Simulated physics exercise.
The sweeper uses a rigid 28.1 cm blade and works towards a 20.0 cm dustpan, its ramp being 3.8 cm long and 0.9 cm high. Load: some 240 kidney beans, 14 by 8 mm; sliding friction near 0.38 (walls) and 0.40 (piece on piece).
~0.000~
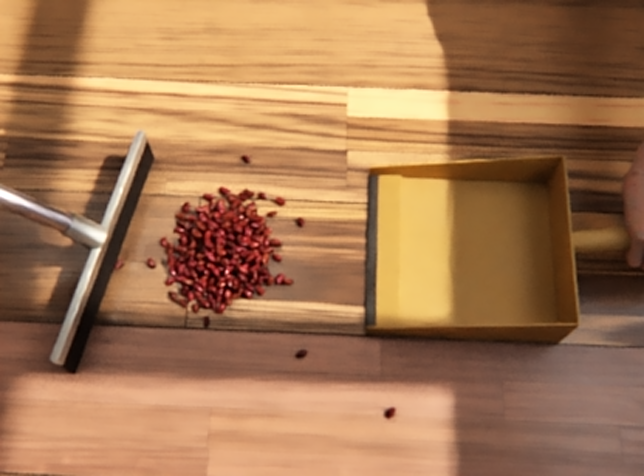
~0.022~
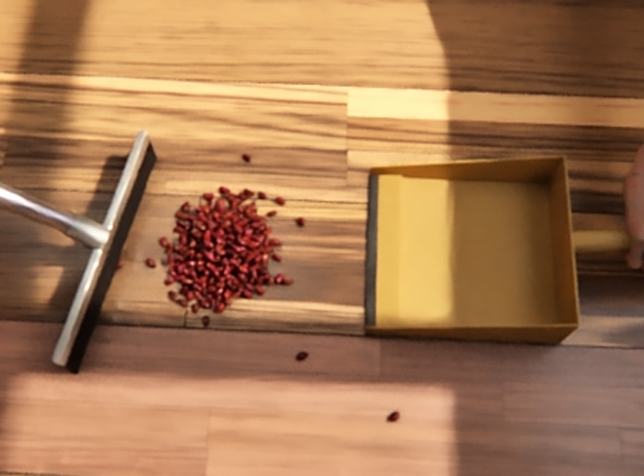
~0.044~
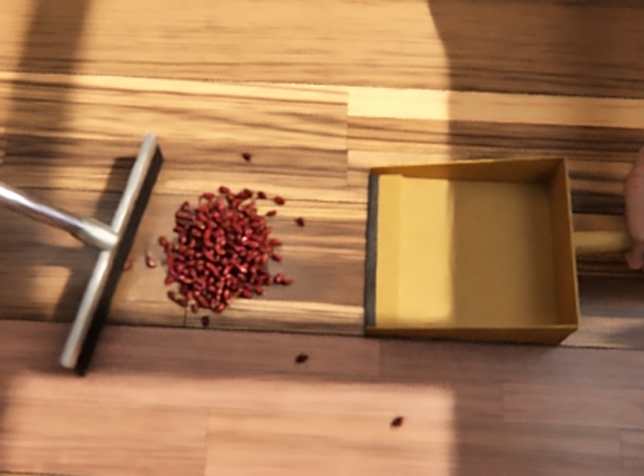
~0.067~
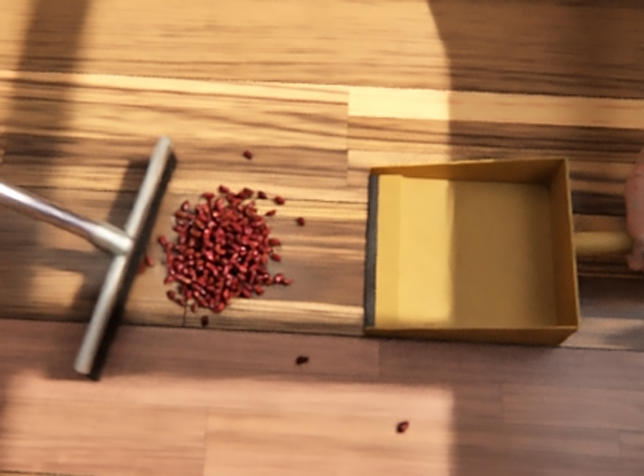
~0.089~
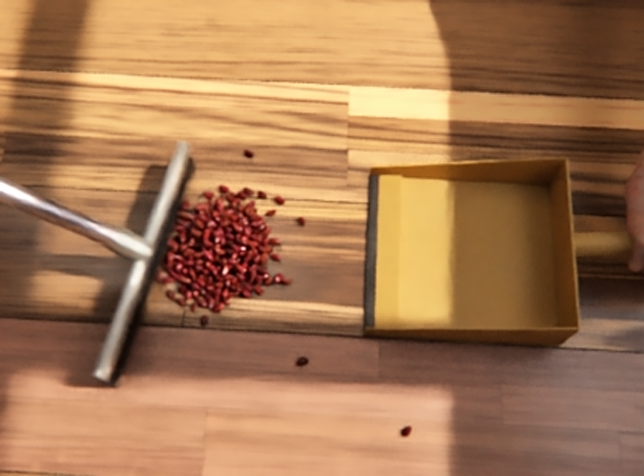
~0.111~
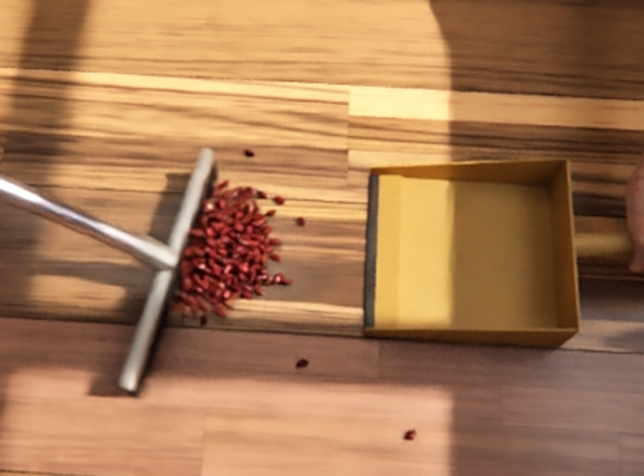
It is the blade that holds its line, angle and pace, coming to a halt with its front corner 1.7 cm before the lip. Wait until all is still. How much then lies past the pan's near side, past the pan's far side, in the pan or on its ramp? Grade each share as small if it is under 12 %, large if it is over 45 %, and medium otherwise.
Near side: Medium; far side: Small; pan: Large.
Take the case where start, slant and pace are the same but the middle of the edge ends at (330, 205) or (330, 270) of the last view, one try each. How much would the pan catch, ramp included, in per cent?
Some 45 in a hundred and 55 in a hundred.
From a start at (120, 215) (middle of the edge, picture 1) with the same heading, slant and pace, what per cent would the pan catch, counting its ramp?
Roughly 55 percent would end up there.
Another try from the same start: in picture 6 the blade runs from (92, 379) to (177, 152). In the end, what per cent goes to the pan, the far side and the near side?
Per cent by place - pan 30, far side 5, near side 35.
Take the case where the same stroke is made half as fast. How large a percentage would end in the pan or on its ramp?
Then roughly 35 per cent.
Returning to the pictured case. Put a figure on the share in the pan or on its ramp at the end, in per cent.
Estimate: Near 50 %.
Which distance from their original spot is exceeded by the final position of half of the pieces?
I'd say near 28 cm.
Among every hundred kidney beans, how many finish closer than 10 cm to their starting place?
Close to 0 per cent of it.
Then, at 0.19 s, middle of the blade 11 cm from the lip; 0 % over the lip, far side 0 %, near side 10 %.
After 0.24 s, middle of the blade 6 cm from the lip; 5 % over the lip, far side 5 %, near side 20 %.
After 0.44 s, middle of the blade 4 cm from the lip; 50 % over the lip, far side 5 %, near side 30 %.
At rest (2.4 s), near side 30 %, far side 5 %, pan 50 %, in front of the lip or behind the blade 15 %.
